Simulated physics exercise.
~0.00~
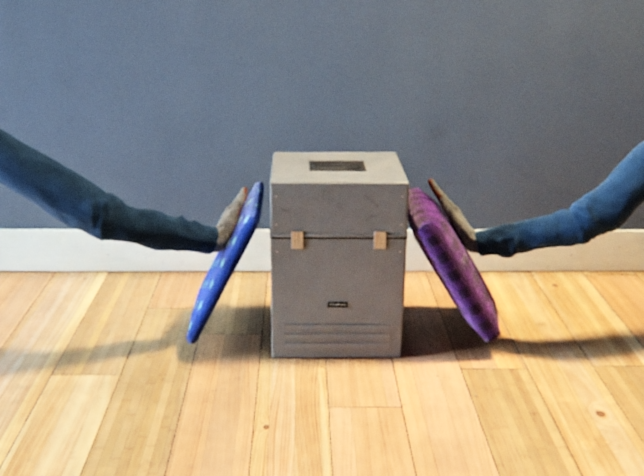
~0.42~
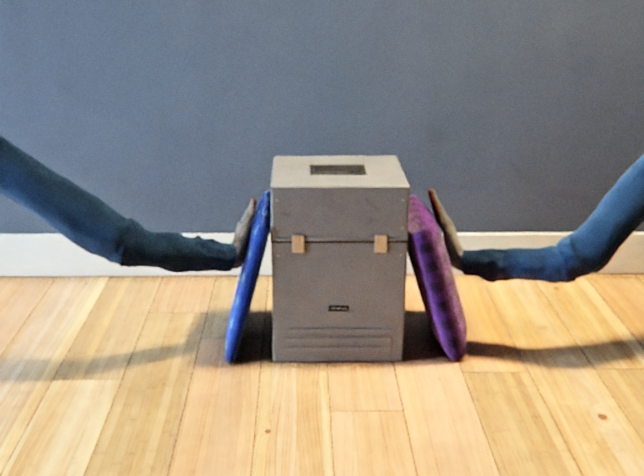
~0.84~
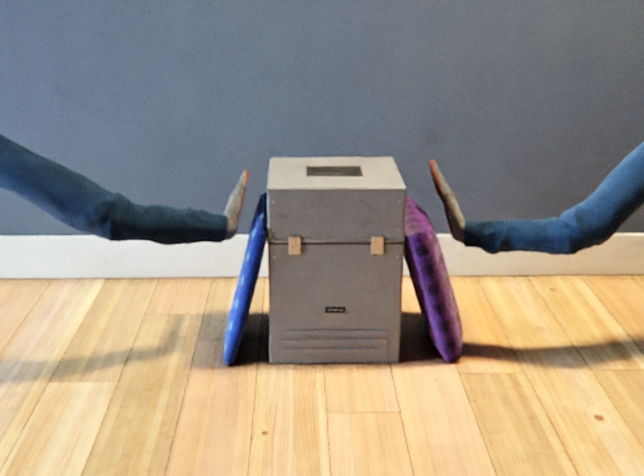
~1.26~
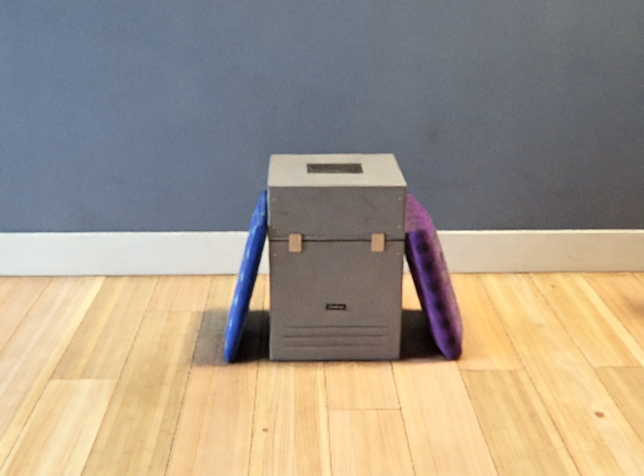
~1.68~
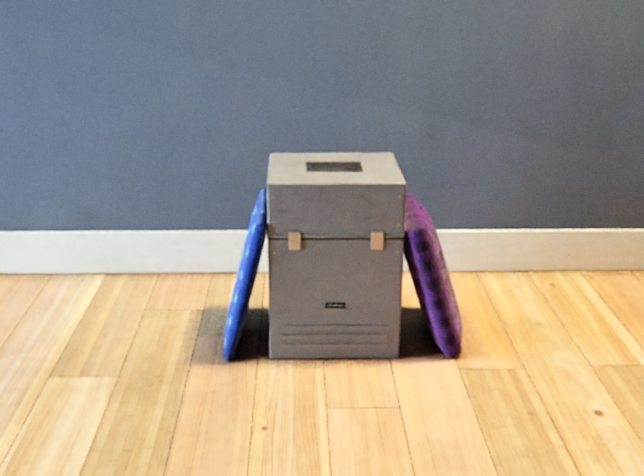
Two hands propping a blue seat pad and a purple cushion against a grey chest, then withdrawing, leaving both leaning in place.
